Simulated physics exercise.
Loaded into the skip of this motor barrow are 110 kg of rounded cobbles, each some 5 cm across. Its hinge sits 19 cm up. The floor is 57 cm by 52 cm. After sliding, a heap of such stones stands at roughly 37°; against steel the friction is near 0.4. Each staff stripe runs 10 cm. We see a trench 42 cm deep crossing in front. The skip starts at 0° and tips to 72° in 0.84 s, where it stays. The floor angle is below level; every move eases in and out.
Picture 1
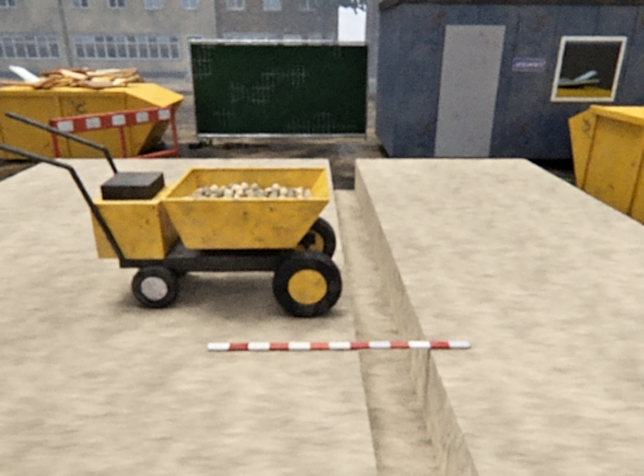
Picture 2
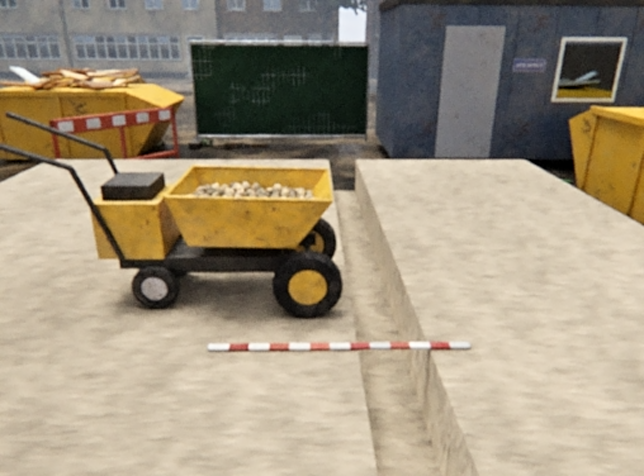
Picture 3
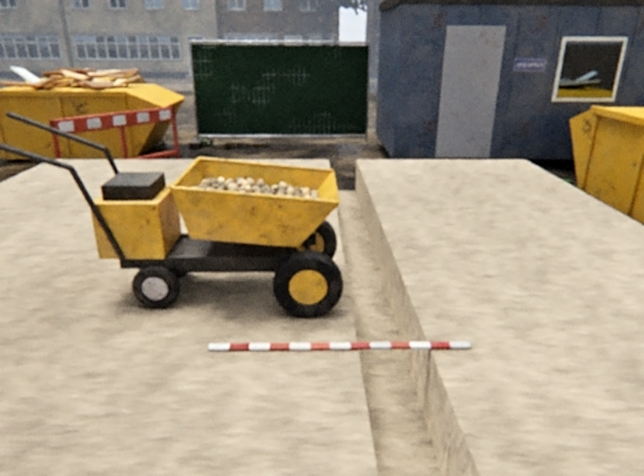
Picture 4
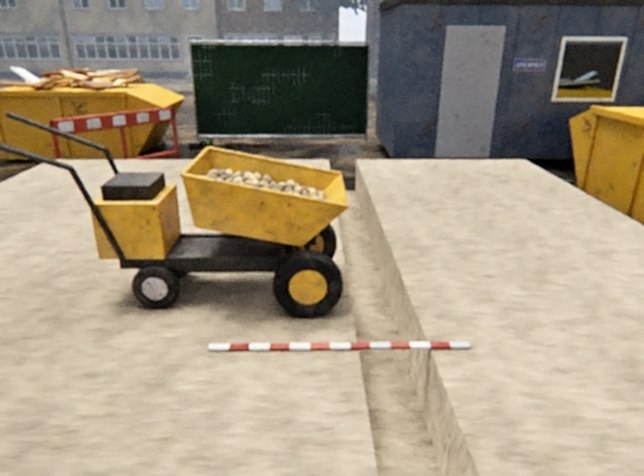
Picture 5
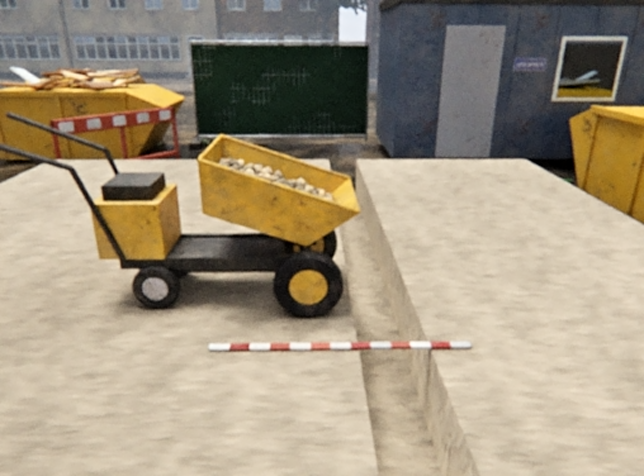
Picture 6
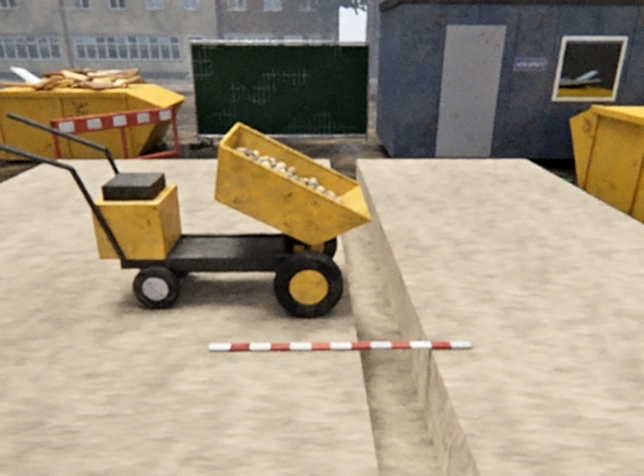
At first, a yellow motor barrow loaded with rounded stones stands still beside a narrow trench, its skip level behind a red-and-white staff lying across the gap. Then the skip begins to tilt, slowly and then faster, its left end rising and its lip dipping rightward over the trench while the wheels stay put.
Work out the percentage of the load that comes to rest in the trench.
It works out at about 34 per cent of the load.
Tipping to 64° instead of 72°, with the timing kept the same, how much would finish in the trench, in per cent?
Then about 25 per cent.
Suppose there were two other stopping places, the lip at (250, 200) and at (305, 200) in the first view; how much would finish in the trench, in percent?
Around 90 and then 60 percent.
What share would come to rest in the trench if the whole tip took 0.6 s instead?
Close to 25 per cent then.
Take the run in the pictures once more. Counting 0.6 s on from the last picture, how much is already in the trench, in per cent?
About 5 per cent by then.
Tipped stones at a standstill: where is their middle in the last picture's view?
Resting centre: About (433, 286).
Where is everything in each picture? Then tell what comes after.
The first picture shows lip at (330, 200), floor tilted 0°, highest stones at (243, 191).
In the second picture, the skip is at 1°, its lip at (332, 201); the top of the load is at (241, 189).
In the third picture, the skip is at 5°, its lip at (339, 203); the top of the load is at (224, 185).
The fourth picture shows lip at (348, 206), floor tilted 11°, highest stones at (230, 176).
In the fifth picture, the skip is at 19°, its lip at (360, 212); the top of the load is at (234, 165).
The sixth picture shows lip at (371, 220), floor tilted 27°, highest stones at (241, 155).
Then, 0.3 s after the last picture the floor is at 61°, 100 % in the skip; the foremost stones are at (383, 242).
Then, 0.6 s after the last picture the floor is at 72°, 74 % in the skip, 4 % in the trench, 22 % past the trench; the foremost stones are at (448, 281).
Then, 0.9 s after the last picture the floor is at 72°, 29 % in the skip, 7 % in the trench, 65 % past the trench; the foremost stones are at (563, 289).
Then, 2.9 s after the last picture the floor is at 72°, 0 % in the skip, 34 % in the trench, 66 % past the trench; the foremost stones are past the picture's edge.
